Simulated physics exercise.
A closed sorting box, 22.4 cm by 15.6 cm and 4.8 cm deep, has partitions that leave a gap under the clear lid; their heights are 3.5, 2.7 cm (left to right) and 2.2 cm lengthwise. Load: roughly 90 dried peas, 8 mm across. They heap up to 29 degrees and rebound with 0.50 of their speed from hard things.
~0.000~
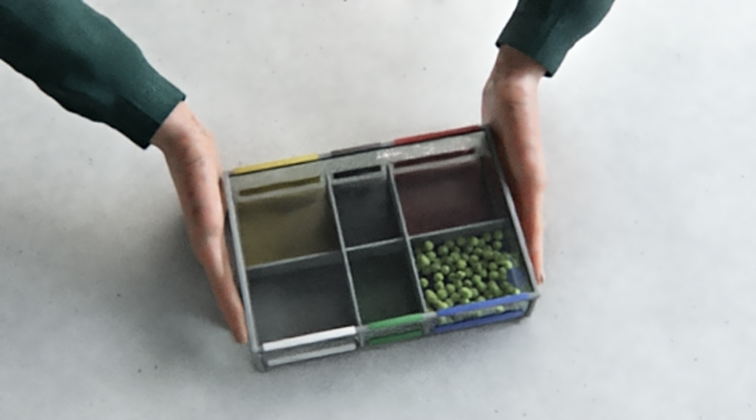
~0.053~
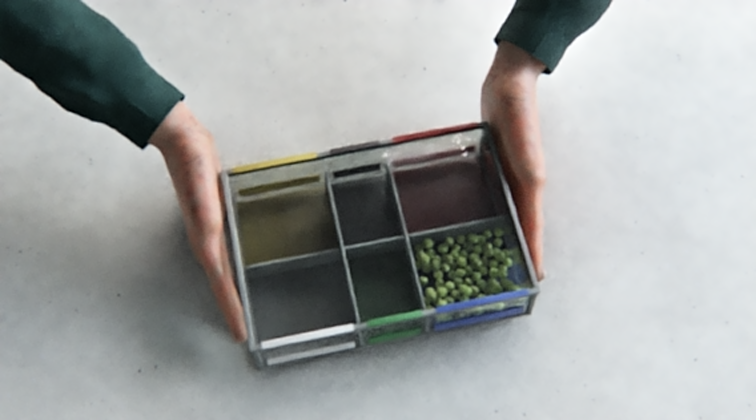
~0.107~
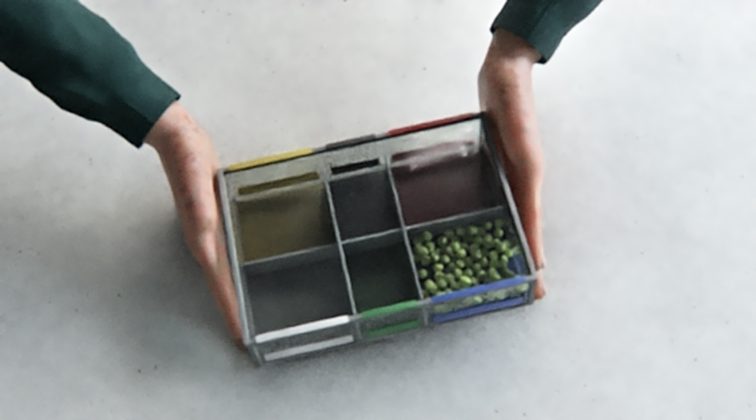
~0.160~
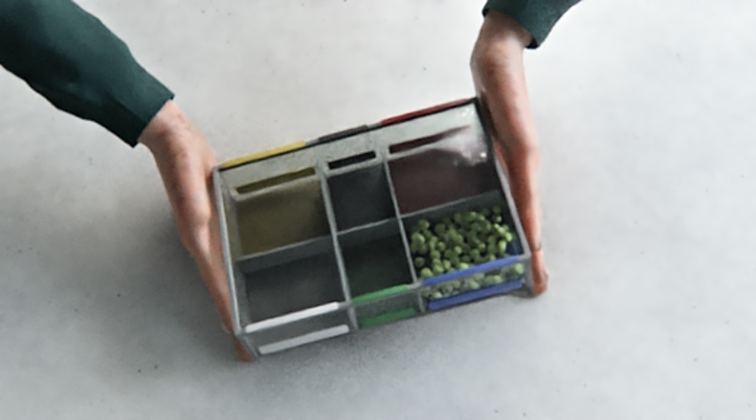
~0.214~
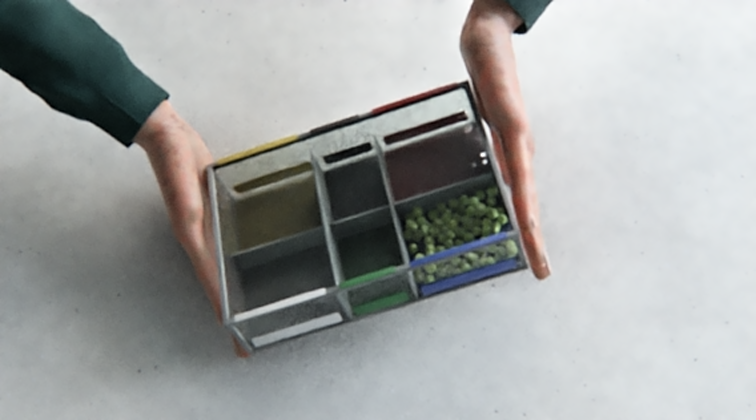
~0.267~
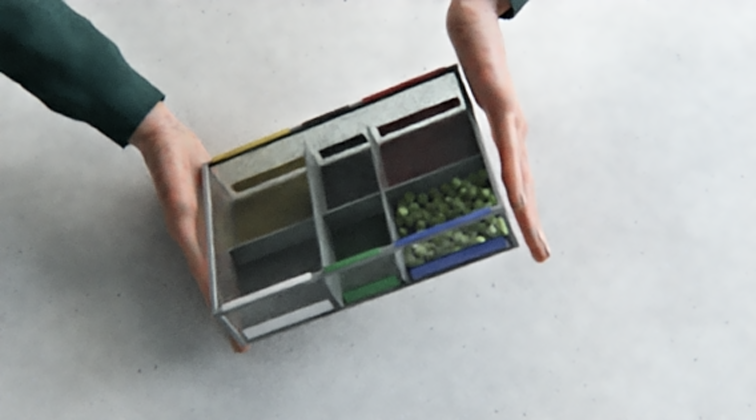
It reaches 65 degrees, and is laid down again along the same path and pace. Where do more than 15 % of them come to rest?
Red below, blue above, green below, yellow below, white below, black above.
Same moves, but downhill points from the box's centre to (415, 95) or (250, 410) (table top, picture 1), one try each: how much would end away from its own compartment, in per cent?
Some 5 and 5 per cent.
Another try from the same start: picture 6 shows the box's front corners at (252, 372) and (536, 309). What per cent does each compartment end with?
Red 0; blue 100; green 0; yellow 0; white 0; black 0.
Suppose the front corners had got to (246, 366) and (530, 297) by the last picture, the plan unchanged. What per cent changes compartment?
In that case some 0 per cent.
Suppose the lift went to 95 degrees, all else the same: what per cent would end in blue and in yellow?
Then: Blue 10; yellow 35.
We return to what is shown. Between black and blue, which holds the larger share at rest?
The blue compartment.
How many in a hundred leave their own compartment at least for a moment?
Roughly 25 per cent.
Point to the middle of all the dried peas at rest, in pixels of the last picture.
Around (425, 257).
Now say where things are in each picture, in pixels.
Box tilt 0 degrees, front corners at (256, 348) and (534, 293); blue 100 %, in the first picture.
Box tilt 1 degrees, front corners at (255, 346) and (534, 289), in the second picture.
Box tilt 6 degrees, front corners at (249, 340) and (532, 277), lowest corner left back, in the third picture.
Box tilt 12 degrees, front corners at (240, 331) and (525, 256), lowest corner left back, in the fourth picture.
Box tilt 18 degrees, front corners at (229, 321) and (514, 232), lowest corner left back, in the fifth picture.
Box tilt 24 degrees, front corners at (217, 311) and (499, 207), lowest corner left back; blue 100 %. The box's pace is about 115 degrees a second, in the sixth picture.
After 0.76 s, tilt 62 degrees; red 5 %, blue 90 %, black 5 %.
After 1.09 s, tilt 25 degrees; red 5 %, blue 75 %, black 25 %.
After 1.51 s, tilt 0 degrees; red 5 %, blue 75 %, black 25 %.
In the end, at 1.9 s, red 5 %, blue 75 %, green 0 %, yellow 0 %, white 0 %, black 25 %.
